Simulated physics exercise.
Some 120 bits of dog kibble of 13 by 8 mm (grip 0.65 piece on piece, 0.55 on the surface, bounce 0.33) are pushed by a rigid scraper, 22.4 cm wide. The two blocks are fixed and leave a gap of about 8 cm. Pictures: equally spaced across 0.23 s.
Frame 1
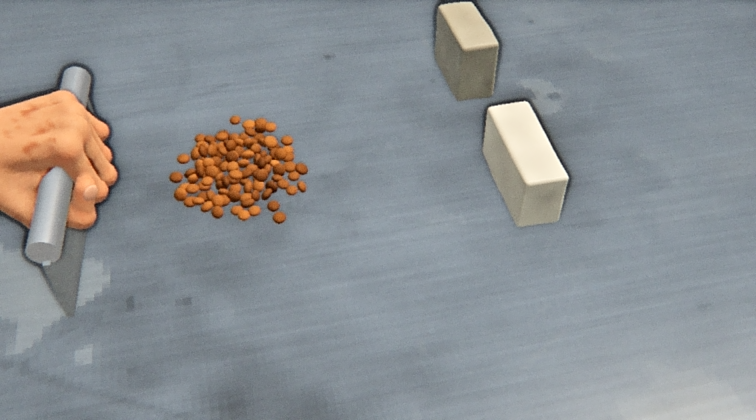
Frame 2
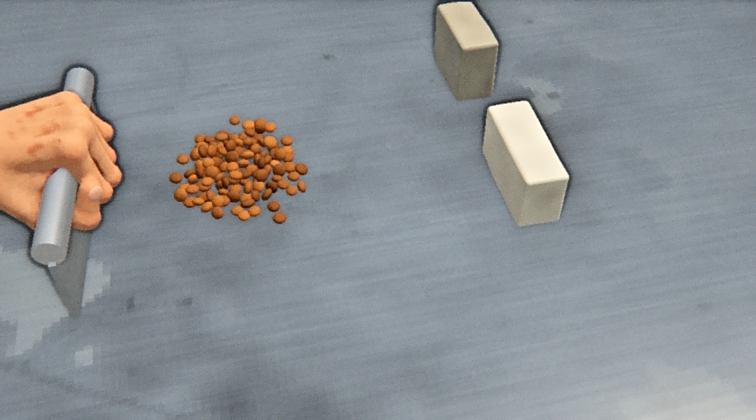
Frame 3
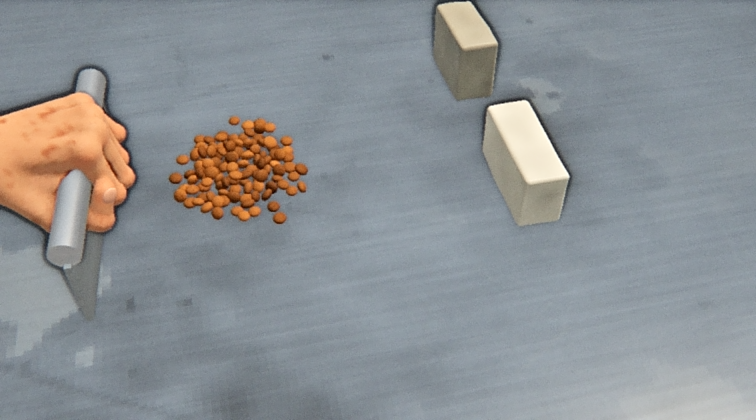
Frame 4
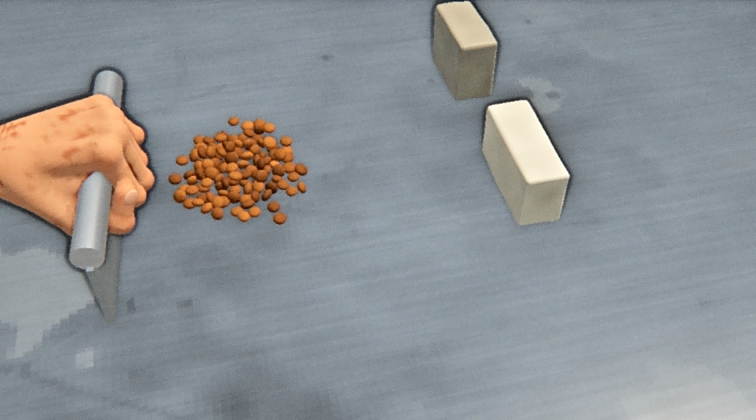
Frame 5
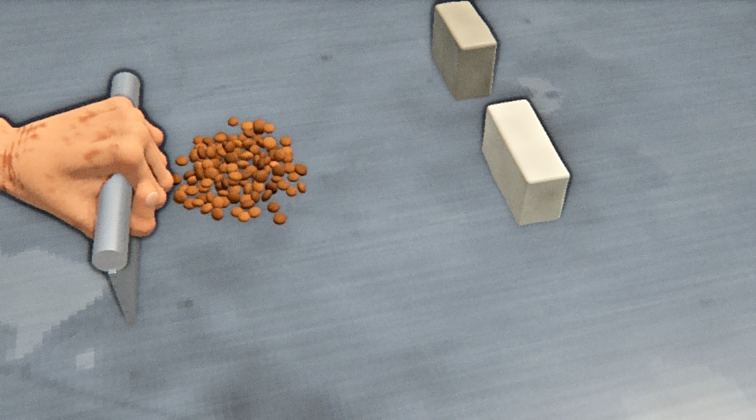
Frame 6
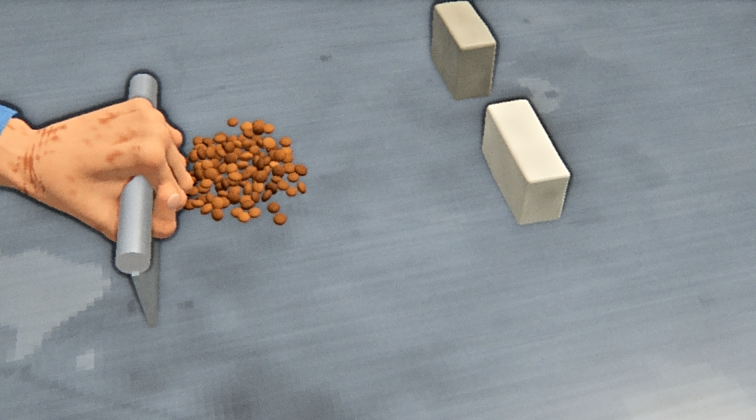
A hand gripping a grey scraper slides slowly right toward a pile of brown kibble, two pale blocks standing still beyond.
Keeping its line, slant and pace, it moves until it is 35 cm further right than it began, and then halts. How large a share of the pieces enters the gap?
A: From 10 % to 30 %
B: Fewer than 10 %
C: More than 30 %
Fewer than 10 % (B).
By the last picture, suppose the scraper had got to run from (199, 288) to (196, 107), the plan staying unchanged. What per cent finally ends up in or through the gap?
In or through the gap: 0%.
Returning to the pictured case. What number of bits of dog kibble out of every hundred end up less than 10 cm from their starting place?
I'd put it at close to 25 percent.
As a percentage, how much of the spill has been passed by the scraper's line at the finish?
I'd estimate close to 35 per cent.
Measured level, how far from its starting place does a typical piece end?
22 cm.
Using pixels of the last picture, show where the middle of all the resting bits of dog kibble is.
Look at about (481, 177), that's the middle.
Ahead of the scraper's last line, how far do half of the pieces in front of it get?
About 1 cm from the line.
Then, 0.38 s after the last picture, scraper 20 cm from its start, spill 16 cm wide; held up before the blocks 100 %.
Then, 0.76 s after the last picture, scraper 34 cm from its start, spill 21 cm wide; round the near block 10 %, held up before the blocks 90 %.
Then, 1.09 s after the last picture, scraper 37 cm from its start, spill 25 cm wide; round the near block 25 %, held up before the blocks 75 %.
In the end, in or through the gap 0 %, round the near block 25 %, round the far block 0 %, held up before the blocks 75 %.
